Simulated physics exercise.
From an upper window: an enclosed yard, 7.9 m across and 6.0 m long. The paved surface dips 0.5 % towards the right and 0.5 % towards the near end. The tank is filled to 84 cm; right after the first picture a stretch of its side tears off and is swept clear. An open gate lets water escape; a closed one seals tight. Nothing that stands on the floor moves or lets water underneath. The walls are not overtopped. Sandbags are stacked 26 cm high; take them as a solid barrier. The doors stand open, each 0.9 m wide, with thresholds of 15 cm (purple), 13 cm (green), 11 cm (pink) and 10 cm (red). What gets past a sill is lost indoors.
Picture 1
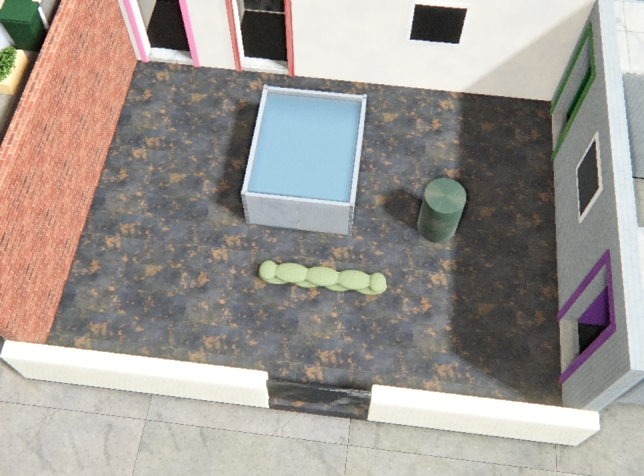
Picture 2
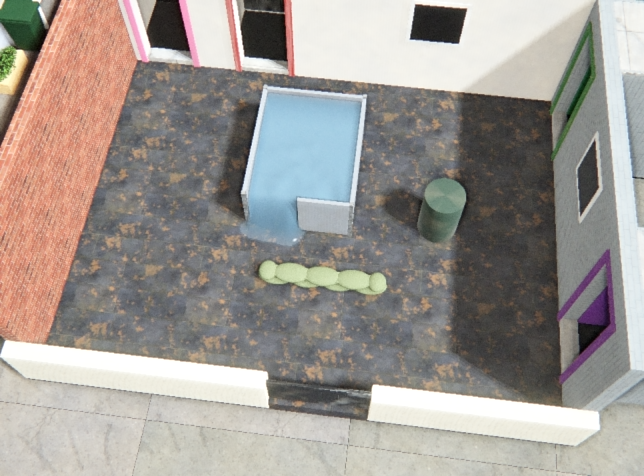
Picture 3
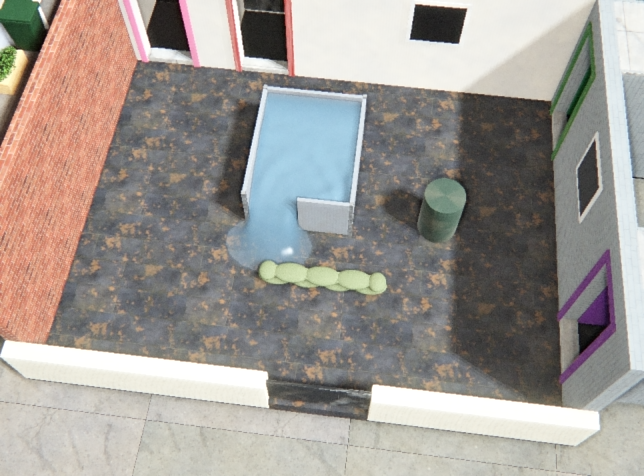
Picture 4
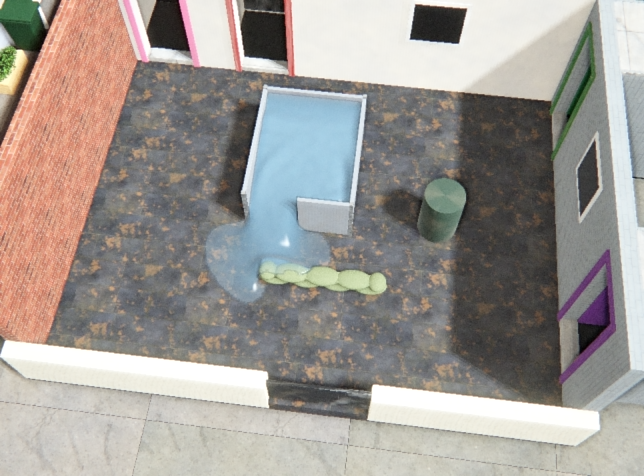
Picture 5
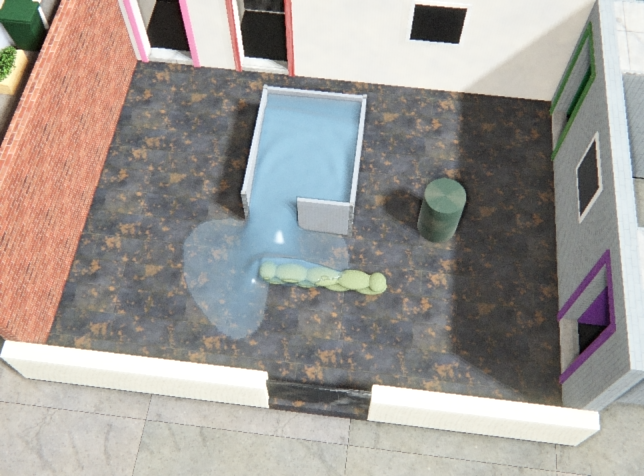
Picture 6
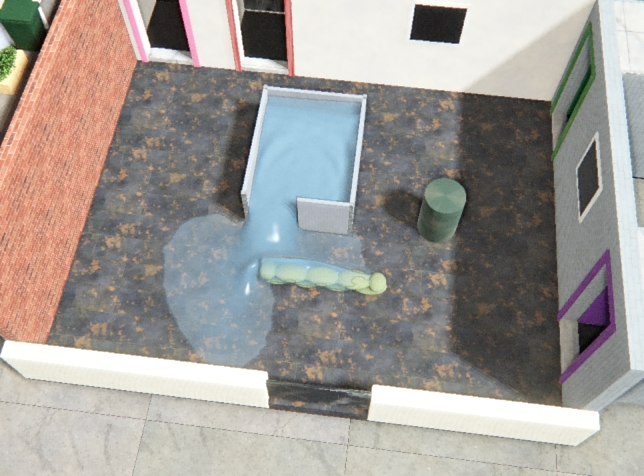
At the start, a rectangular tank of still blue water stands in a walled, dark-paved yard, with a green cylinder to its right and a low green barrier in front. Part of the tank's near side opens at the left, and water pours out, spreading around the barrier's left end and across the paving toward the near wall.
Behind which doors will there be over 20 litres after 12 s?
Within that time: At the purple door it keeps below the limit; at the green door it does not reach the limit; at the pink door it does not reach the limit; at the red door it does not reach the limit.
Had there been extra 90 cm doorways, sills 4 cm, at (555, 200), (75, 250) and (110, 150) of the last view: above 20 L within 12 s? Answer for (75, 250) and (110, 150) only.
In turn: Above, not over.
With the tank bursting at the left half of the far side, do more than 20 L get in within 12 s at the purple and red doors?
Against that limit: Purple not over, red past it.
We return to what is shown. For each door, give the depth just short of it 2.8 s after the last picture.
Depths in cm: Purple 5, green 0, pink 0, red 0.
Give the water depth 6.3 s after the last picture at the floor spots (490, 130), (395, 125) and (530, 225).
Roughly 4, 4 and 6 cm, in turn.
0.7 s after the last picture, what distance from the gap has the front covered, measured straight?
Some 3.8 m out.
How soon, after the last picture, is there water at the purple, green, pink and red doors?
Arrival: Purple 2.0 s, green 3.2 s, pink 3.6 s, red 4.0 s.
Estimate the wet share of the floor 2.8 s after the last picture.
Some 55 per cent of it.
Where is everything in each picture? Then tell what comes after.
The first picture shows still water, 84 cm deep, in the tank at (307, 146).
In the second picture, water pours out at (274, 215) and has run 0.5 m, to (243, 224); typically 10 cm deep outside, 84 cm at the tank's back.
In the third picture, water pours out at (274, 216) and has run 0.9 m, to (290, 269); typically 13 cm deep outside, 84 cm at the tank's back.
In the fourth picture, water pours out at (274, 216) and has run 1.4 m, to (243, 298); typically 10 cm deep outside, 83 cm at the tank's back.
In the fifth picture, the front is at (233, 332), 2.0 m from the gap at (274, 216); 3.2 m2 of floor is under water; 75 cm left at the back of the tank.
In the sixth picture, the front is at (223, 365), 2.6 m from the gap at (274, 216); 4.5 m2 of floor is under water; 70 cm left at the back of the tank.
Then, 0.7 s after the last picture water covers 30 % of the floor and is deepest (56 cm) near (272, 267); purple door not reached, green door not reached, pink door not reached, red door not reached.
Then, 1.5 s after the last picture water covers 40 % of the floor and is deepest (48 cm) near (53, 360); purple door not reached, green door not reached, pink door not reached, red door not reached.
Then, 2.8 s after the last picture water covers 55 % of the floor and is deepest (34 cm) near (272, 267); purple door 5 cm at the sill, 0 L in, green door not reached, pink door not reached, red door not reached.
Then, 6.3 s after the last picture water covers 95 % of the floor and is deepest (18 cm) near (272, 267); purple door 10 cm at the sill, 1 L in, green door 4 cm at the sill, 0 L in, pink door 10 cm at the sill, 6 L in, red door 9 cm at the sill, 2 L in.
Then, 11.3 s after the last picture water covers 95 % of the floor and is deepest (13 cm) near (548, 259); purple door 8 cm at the sill, 1 L in, green door 9 cm at the sill, 0 L in, pink door 5 cm at the sill, 7 L in, red door 5 cm at the sill, 2 L in.
